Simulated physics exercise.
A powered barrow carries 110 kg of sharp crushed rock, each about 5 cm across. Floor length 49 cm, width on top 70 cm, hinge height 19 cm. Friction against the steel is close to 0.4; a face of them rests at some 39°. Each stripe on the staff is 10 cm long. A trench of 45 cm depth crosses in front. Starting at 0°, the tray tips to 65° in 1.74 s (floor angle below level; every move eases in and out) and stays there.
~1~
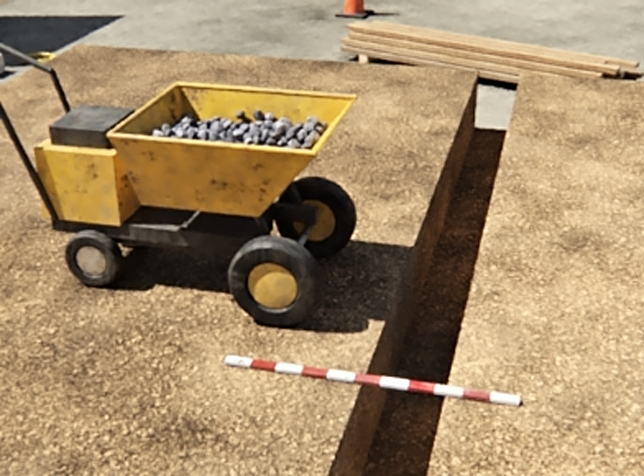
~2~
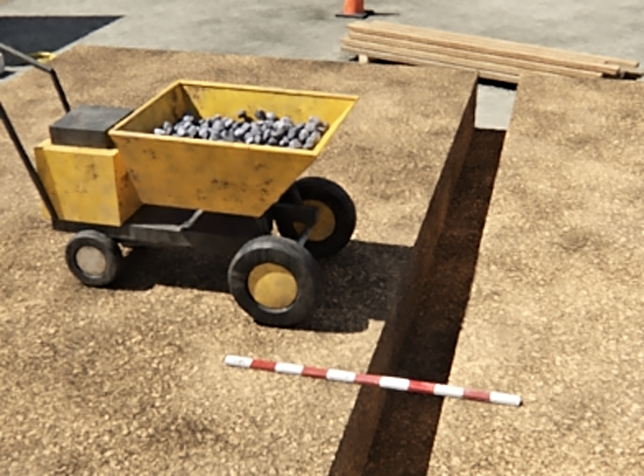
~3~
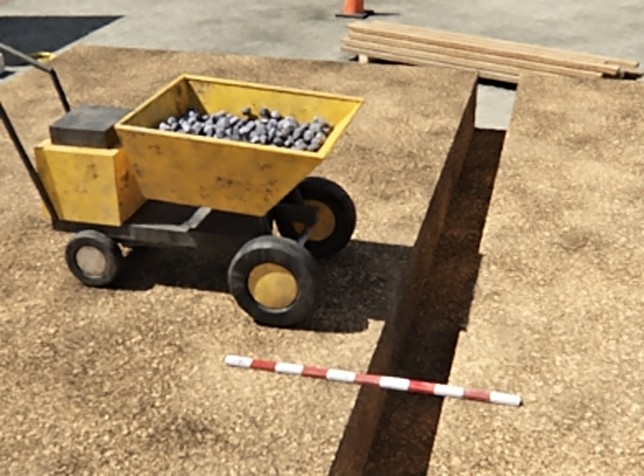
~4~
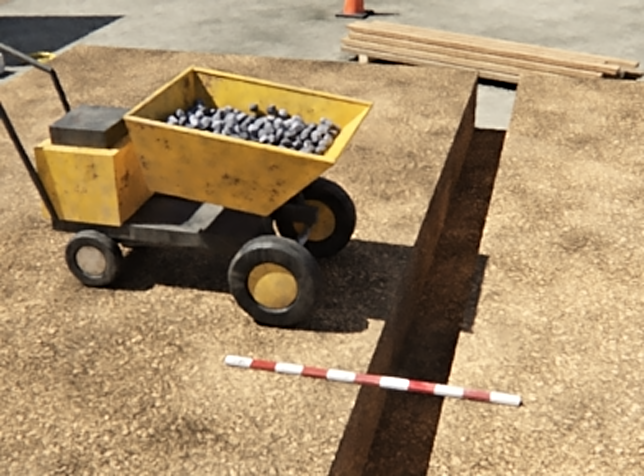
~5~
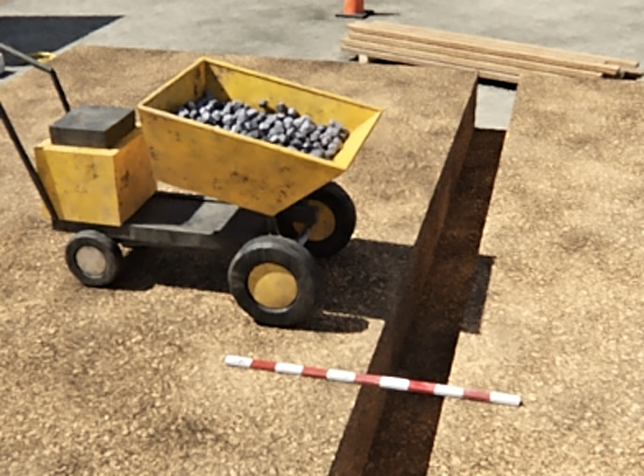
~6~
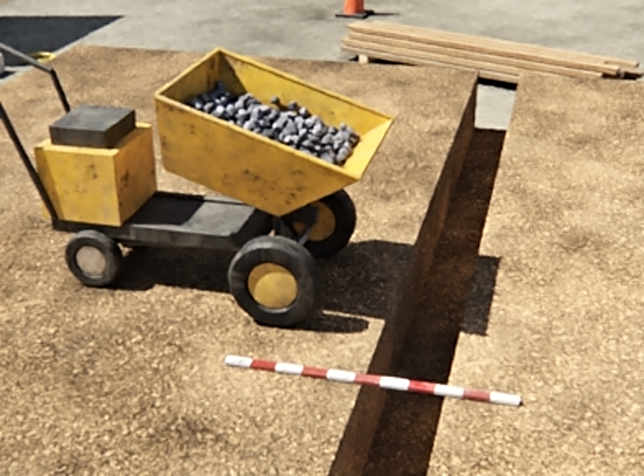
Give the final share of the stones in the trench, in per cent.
Some 42 per cent of it.
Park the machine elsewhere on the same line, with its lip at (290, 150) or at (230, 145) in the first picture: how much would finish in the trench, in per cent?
Near 55 per cent from the first place, 40 from the second.
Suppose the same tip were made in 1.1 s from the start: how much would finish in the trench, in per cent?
Then about 35 per cent.
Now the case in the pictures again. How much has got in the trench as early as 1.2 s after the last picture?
Some 5 per cent.
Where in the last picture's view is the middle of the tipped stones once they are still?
Their middle is at about (446, 378).
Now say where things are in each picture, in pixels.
In the first picture, lip at (316, 154), floor tilted 0°, highest stones at (265, 129).
In the second picture, the tray is at 1°, its lip at (318, 155); the top of the load is at (260, 128).
In the third picture, the tray is at 3°, its lip at (325, 157); the top of the load is at (237, 125).
In the fourth picture, lip at (335, 162), floor tilted 7°, highest stones at (215, 117).
In the fifth picture, lip at (347, 169), floor tilted 12°, highest stones at (208, 108).
In the sixth picture, lip at (360, 179), floor tilted 18°, highest stones at (216, 98).
Then, 0.7 s after the last picture the floor is at 55°, 100 % in the tray; the foremost stones are at (397, 223).
Then, 1.2 s after the last picture the floor is at 65°, 92 % in the tray, 7 % in the trench, 1 % past the trench; the foremost stones are at (478, 305).
Then, 1.6 s after the last picture the floor is at 65°, 69 % in the tray, 14 % in the trench, 17 % past the trench; the foremost stones are at (545, 310).
Then, 3.5 s after the last picture the floor is at 65°, 38 % in the tray, 42 % in the trench, 20 % past the trench; the foremost stones are at (569, 321).
